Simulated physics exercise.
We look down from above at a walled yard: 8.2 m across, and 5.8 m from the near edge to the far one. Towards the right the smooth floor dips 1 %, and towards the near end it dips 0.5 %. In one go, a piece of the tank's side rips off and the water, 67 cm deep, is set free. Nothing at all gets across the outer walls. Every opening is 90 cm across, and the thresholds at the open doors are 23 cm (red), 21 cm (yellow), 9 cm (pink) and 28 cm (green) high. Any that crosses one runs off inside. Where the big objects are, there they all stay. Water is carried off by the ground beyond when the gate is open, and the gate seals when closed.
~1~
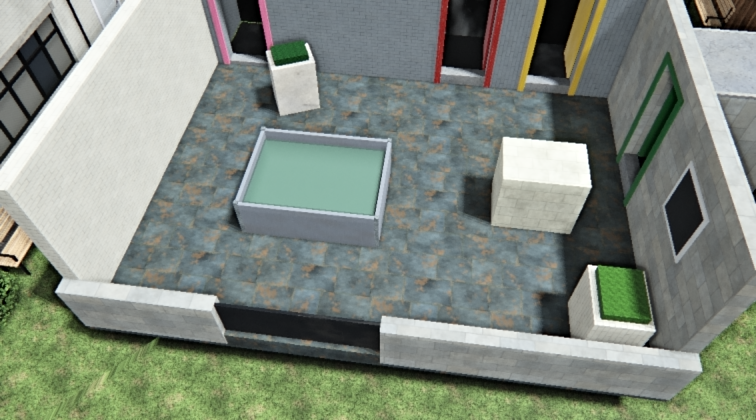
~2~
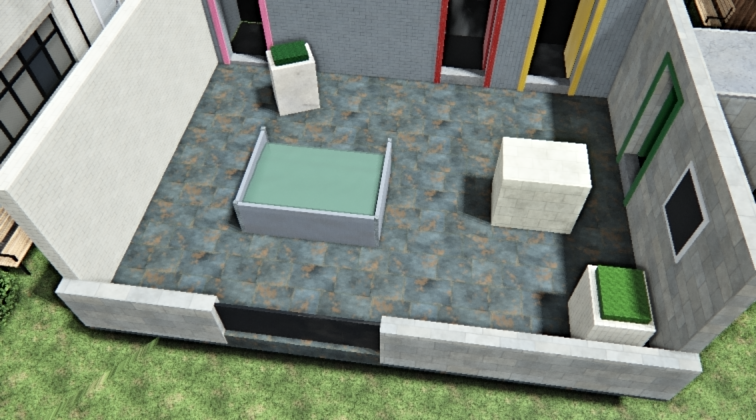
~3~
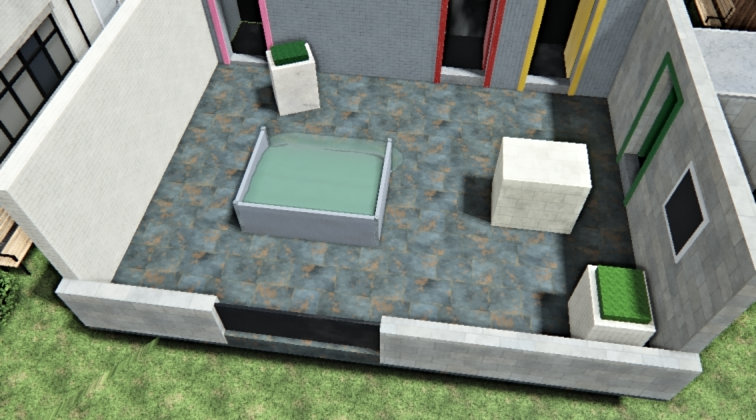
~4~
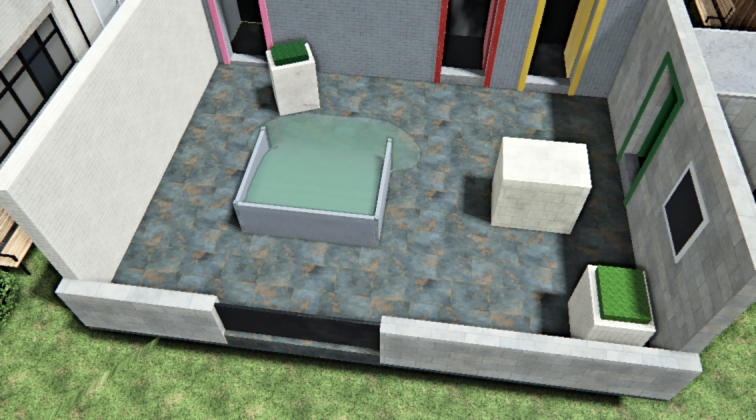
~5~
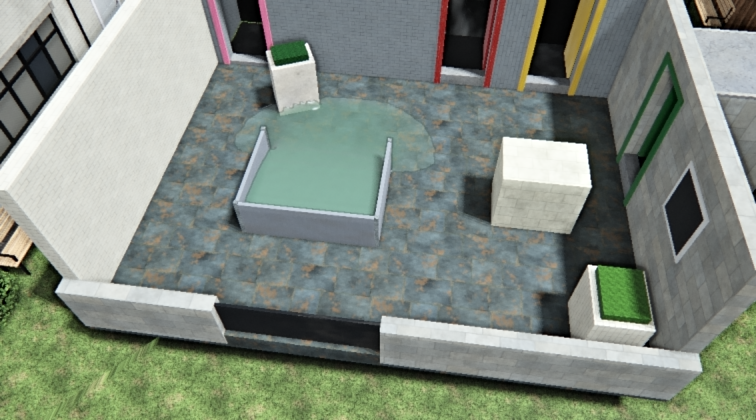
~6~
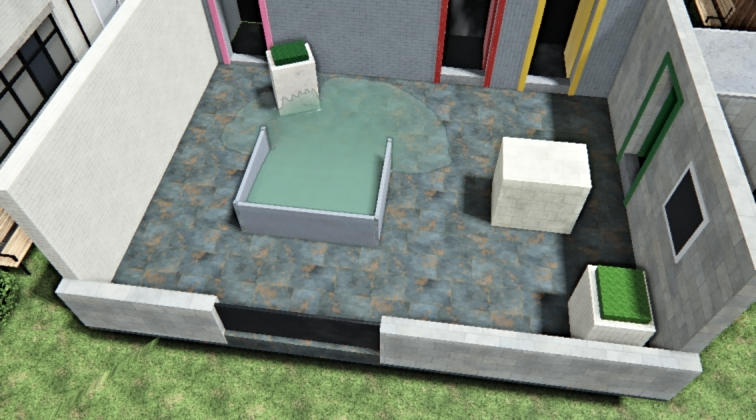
Tank of pale green water in a walled yard losing its far side, the water spreading across the floor around a planter.
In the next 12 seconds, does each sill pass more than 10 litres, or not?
As I see it, at the red door the total will be lower than the limit, at the yellow door the total will be lower than the limit, at the pink door the total will be higher than the limit, at the green door the total will be lower than the limit.
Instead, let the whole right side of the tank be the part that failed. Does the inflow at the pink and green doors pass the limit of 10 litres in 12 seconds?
So pink ends up short of it and green ends up short of it.
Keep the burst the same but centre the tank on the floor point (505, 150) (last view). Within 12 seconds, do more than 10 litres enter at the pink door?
With that change, the limit at the pink door is not exceeded.
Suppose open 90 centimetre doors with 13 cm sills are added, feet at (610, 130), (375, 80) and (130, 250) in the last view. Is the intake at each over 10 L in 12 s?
Note, doorways in listed order: Goes beyond, goes beyond, stays short.
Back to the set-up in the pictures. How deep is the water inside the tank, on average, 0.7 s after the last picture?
27 cm.
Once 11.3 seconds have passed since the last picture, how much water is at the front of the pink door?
1.0 cm or so.
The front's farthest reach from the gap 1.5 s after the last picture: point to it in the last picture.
Somewhere near pixel (570, 97).
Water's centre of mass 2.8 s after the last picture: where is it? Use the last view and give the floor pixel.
Around (382, 125).
Then, 0.7 s after the last picture water covers 25 % of the floor and is deepest (45 cm) near (368, 78); red door 13 cm at the sill, 0 L in, yellow door not reached, pink door 4 cm at the sill, 0 L in, green door not reached.
Then, 1.5 s after the last picture water covers 35 % of the floor and is deepest (32 cm) near (377, 79); red door 20 cm at the sill, 0 L in, yellow door 7 cm at the sill, 0 L in, pink door 10 cm at the sill, 0 L in, green door not reached.
Then, 2.8 s after the last picture water covers 50 % of the floor and is deepest (29 cm) near (597, 99); red door 12 cm at the sill, 0 L in, yellow door 7 cm at the sill, 0 L in, pink door 13 cm at the sill, 18 L in, green door 16 cm at the sill, 0 L in.
Then, 6.3 s after the last picture water covers 85 % of the floor and is deepest (23 cm) near (652, 374); red door 4 cm at the sill, 0 L in, yellow door 9 cm at the sill, 0 L in, pink door 5 cm at the sill, 35 L in, green door 11 cm at the sill, 0 L in.
Then, 11.3 s after the last picture water covers 90 % of the floor and is deepest (10 cm) near (652, 374); red door 4 cm at the sill, 0 L in, yellow door 6 cm at the sill, 0 L in, pink door 1 cm at the sill, 35 L in, green door 8 cm at the sill, 0 L in.
